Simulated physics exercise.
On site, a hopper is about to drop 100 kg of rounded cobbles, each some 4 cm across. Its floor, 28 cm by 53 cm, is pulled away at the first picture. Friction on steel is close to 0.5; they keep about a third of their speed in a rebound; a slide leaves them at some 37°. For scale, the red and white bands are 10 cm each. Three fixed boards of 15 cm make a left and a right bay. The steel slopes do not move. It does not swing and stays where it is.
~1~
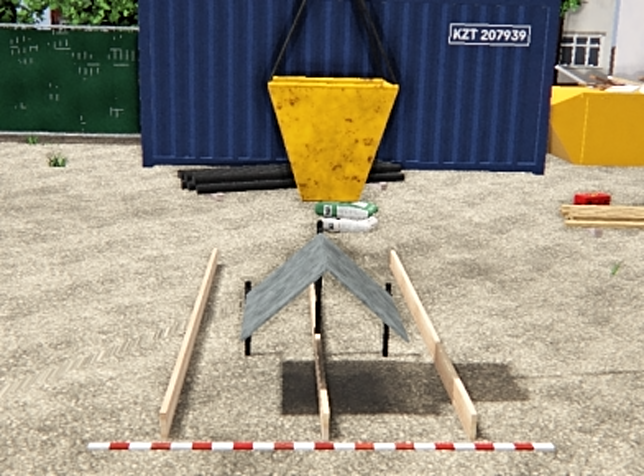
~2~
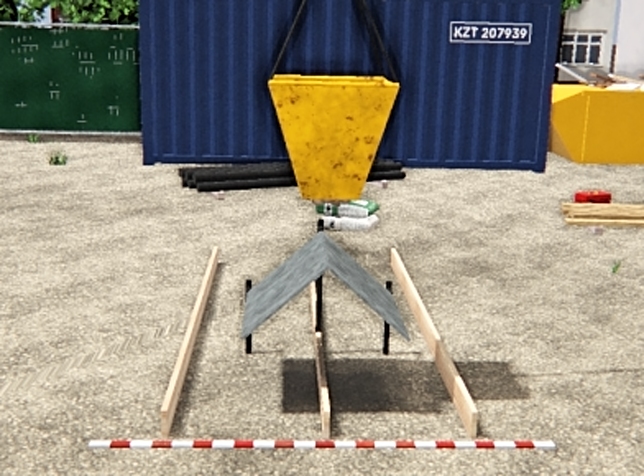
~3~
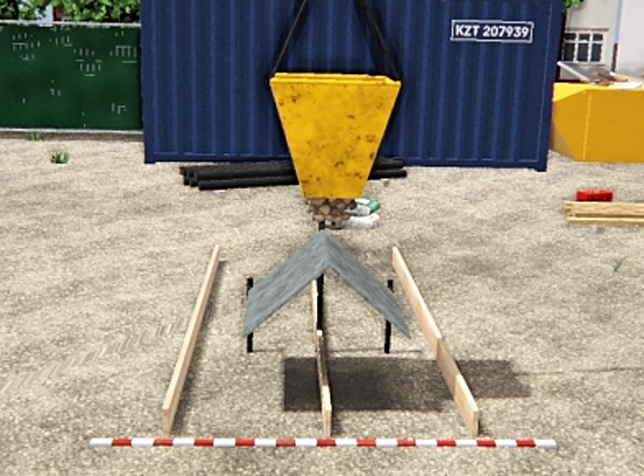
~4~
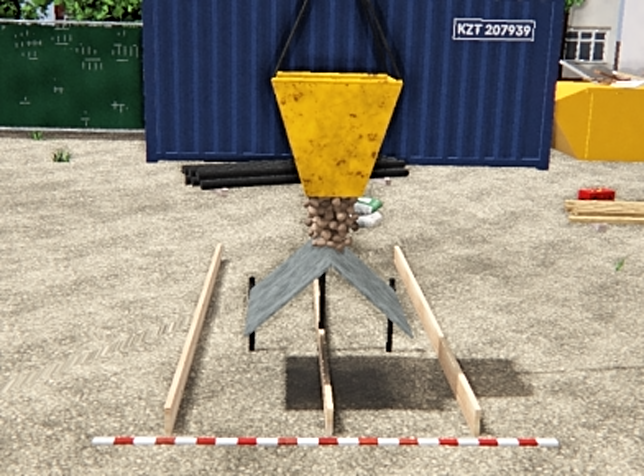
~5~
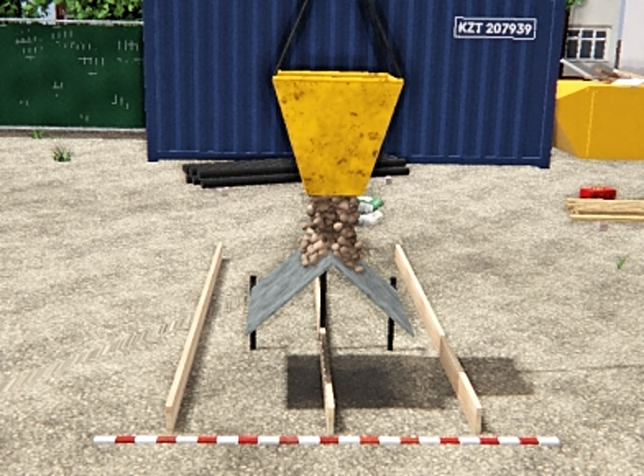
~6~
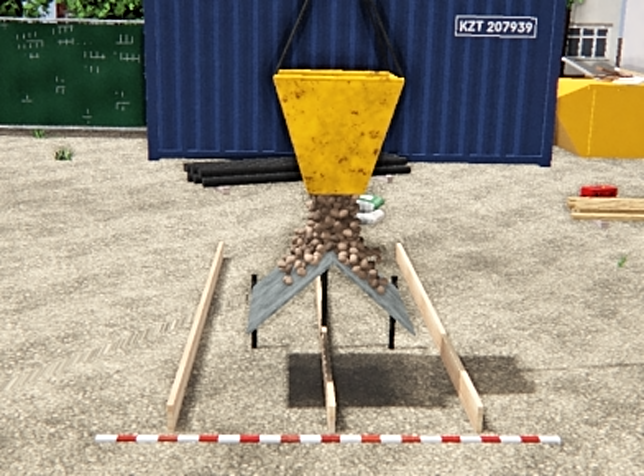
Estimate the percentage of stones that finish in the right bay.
Some 39 per cent of it.
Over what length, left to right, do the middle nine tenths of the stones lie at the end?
About 200 cm.
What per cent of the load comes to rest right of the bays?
Near 20 in a hundred.
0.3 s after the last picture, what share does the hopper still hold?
Roughly 0 per cent is still inside.
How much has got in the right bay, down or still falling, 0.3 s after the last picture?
Some 25 per cent.
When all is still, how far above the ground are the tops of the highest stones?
Some 18 cm high.
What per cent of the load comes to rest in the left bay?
Some 40 per cent of the load.
Then, 0.3 s after the last picture, 0 % in the hopper, 50 % on the steel, 21 % falling or lying in the left bay, 26 % falling or lying in the right bay, 2 % falling or lying right of the bays; the stones farthest right are at (485, 379).
Then, 0.8 s after the last picture, 0 % in the hopper, 2 % on the steel, 4 % falling or lying left of the bays, 39 % falling or lying in the left bay, 39 % falling or lying in the right bay, 17 % falling or lying right of the bays; the stones farthest right are at (563, 374).
Then, 1.4 s after the last picture, 0 % in the hopper, 5 % falling or lying left of the bays, 39 % falling or lying in the left bay, 39 % falling or lying in the right bay, 18 % falling or lying right of the bays; the stones farthest right are at (638, 387).
Then, 2.2 s after the last picture, 0 % in the hopper, 5 % falling or lying left of the bays, 39 % falling or lying in the left bay, 39 % falling or lying in the right bay, 18 % falling or lying right of the bays; the stones farthest right are at (642, 388).
Then, 4.2 s after the last picture, 0 % in the hopper, 5 % left of the bays, 39 % in the left bay, 39 % in the right bay, 18 % right of the bays; the stones farthest right are at (642, 388).
